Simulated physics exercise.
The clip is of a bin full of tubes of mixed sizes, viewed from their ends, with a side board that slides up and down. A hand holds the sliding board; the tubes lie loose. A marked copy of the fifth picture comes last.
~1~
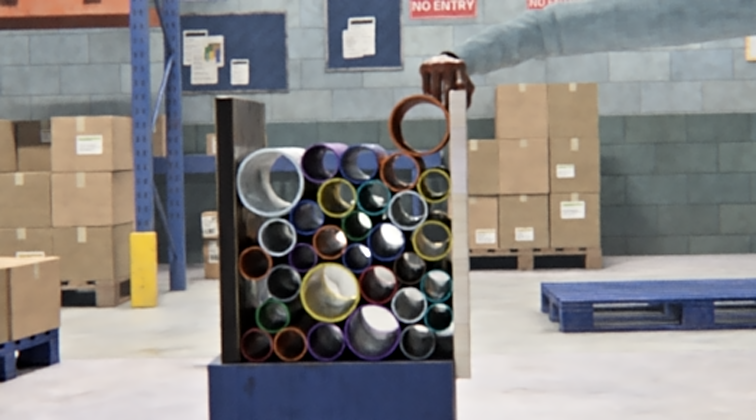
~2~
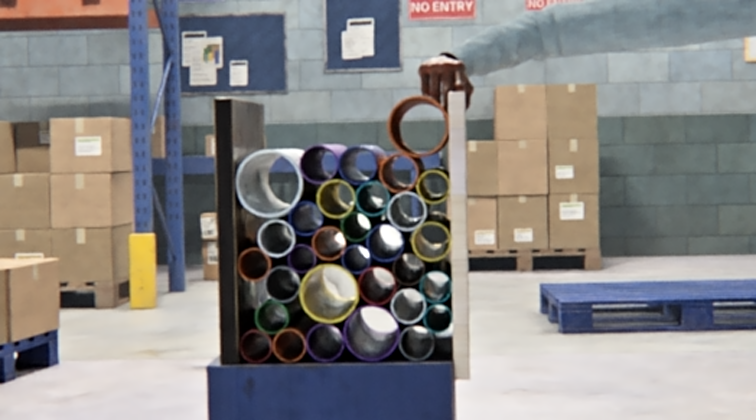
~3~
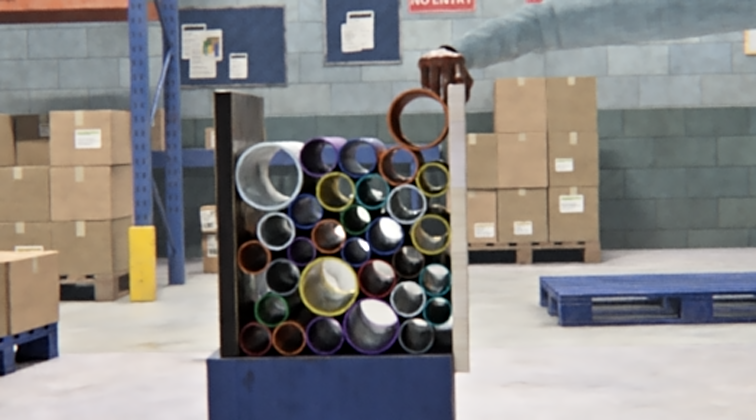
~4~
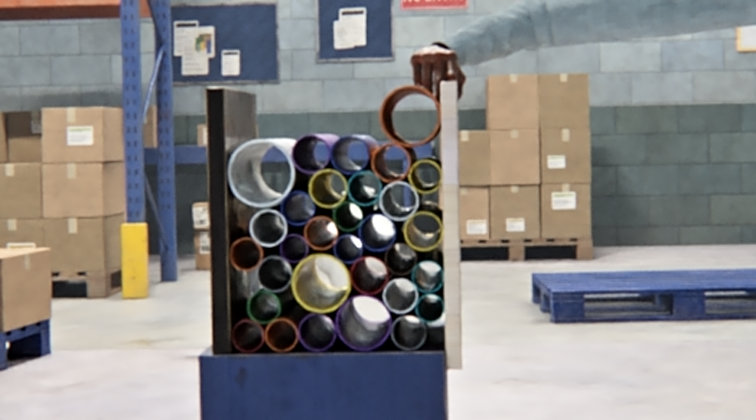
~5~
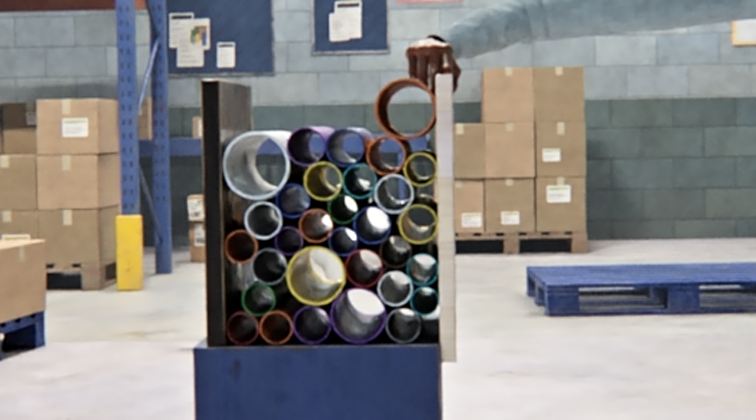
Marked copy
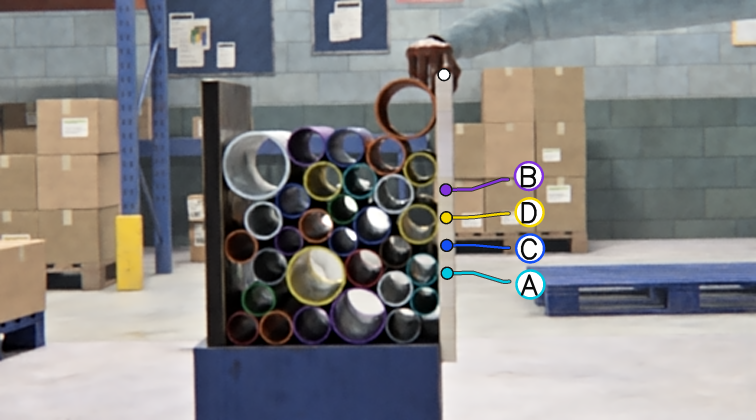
In a warehouse with stacked boxes and blue pallets, a gloved hand holds the top of the right side board on a bin packed with tubes of mixed sizes and colours. The view drifts slightly, shifting everything a little up and left, while the hand, board and loose tubes stay still together.
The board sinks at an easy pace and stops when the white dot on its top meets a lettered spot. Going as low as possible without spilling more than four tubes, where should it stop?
The answer is mark C.
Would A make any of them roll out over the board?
Yes, at A.
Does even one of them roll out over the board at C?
At C: Yes.
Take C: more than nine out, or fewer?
It loses fewer than nine.
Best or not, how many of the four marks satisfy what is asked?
Three of them.
On the marked copy, A at (447, 273); B at (446, 190); C at (447, 246); D at (446, 218); the white dot at (444, 75).
With C. Early on, top of the board (437, 147).
Further on, top of the board (438, 228).
At the end, top of the board (438, 245), two out over the board.
As for the rest, A more than four out over the board; B one out over the board; D two out over the board.
